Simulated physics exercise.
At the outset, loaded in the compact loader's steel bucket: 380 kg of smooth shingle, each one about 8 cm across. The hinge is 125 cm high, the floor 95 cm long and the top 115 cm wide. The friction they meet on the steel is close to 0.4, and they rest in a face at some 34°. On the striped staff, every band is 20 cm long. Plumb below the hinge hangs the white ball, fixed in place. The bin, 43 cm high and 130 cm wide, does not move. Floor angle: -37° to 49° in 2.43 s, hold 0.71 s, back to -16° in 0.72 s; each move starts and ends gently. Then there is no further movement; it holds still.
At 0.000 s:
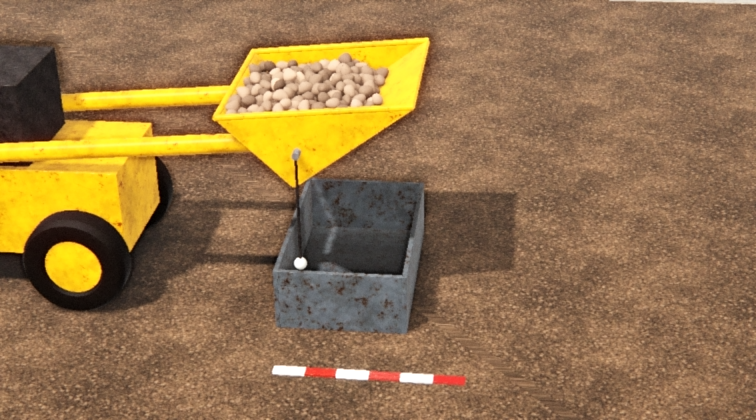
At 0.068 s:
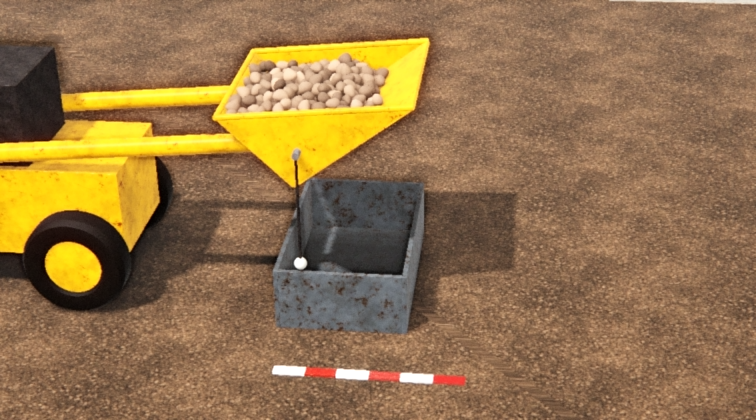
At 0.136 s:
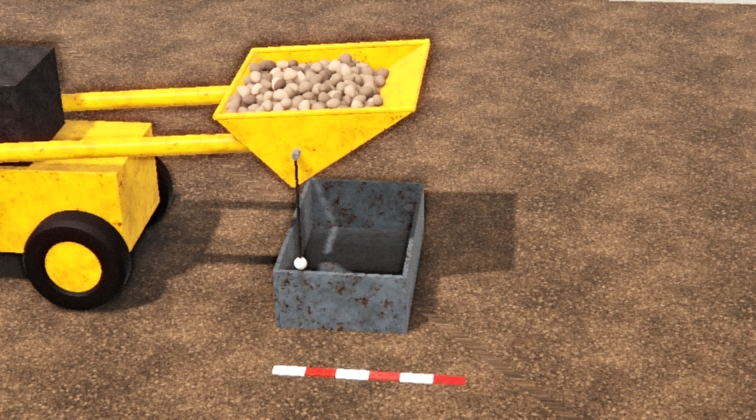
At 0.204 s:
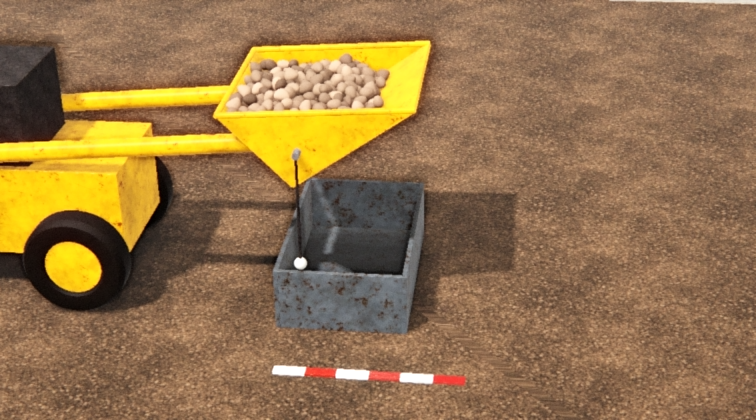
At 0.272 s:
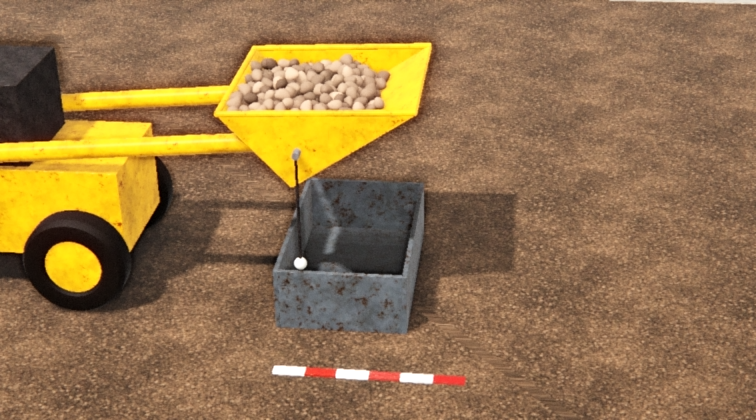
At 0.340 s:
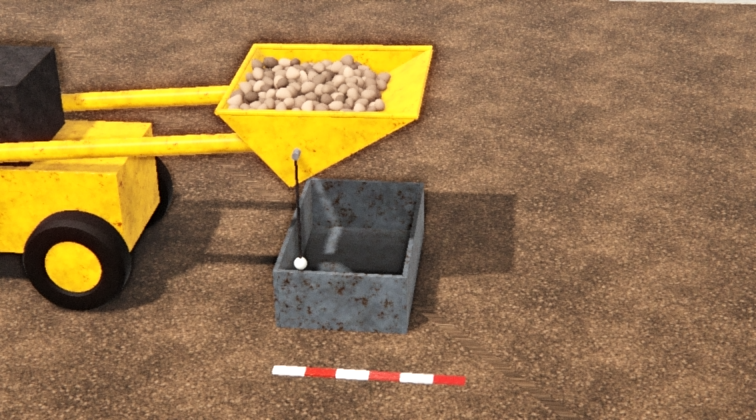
On a patch of brown dirt, a yellow loader held its bucket of round stones above a rusty grey bin, and the bucket tilted very slightly while the stones barely shifted.
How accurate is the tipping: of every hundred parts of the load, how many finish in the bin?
Close to 40 in a hundred.
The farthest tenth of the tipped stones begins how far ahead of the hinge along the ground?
Around 160 cm ahead of the hinge.
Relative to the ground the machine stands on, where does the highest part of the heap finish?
The top of the heap ends up around 28 cm above that ground.
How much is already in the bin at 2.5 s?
I'd put it near 40 per cent.
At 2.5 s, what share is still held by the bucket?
About 0 per cent.
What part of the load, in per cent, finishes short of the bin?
Around 0 per cent of the load ends up there.
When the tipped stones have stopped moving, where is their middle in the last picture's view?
The middle should be near (435, 273).
After 1.8 s the floor is at 35°; 75 % in the bucket, 6 % in the bin, 19 % beside or beyond the bin; the foremost stones are at (458, 264).
After 2.5 s the floor is at 49°; 0 % in the bucket, 42 % in the bin, 58 % beside or beyond the bin; the foremost stones are at (601, 279).
After 4.3 s the floor is at -16°; 0 % in the bucket, 42 % in the bin, 58 % beside or beyond the bin; the foremost stones are at (690, 304).
After 7.0 s the floor is at -16°; 0 % in the bucket, 42 % in the bin, 58 % beside or beyond the bin; the foremost stones are at (690, 304).
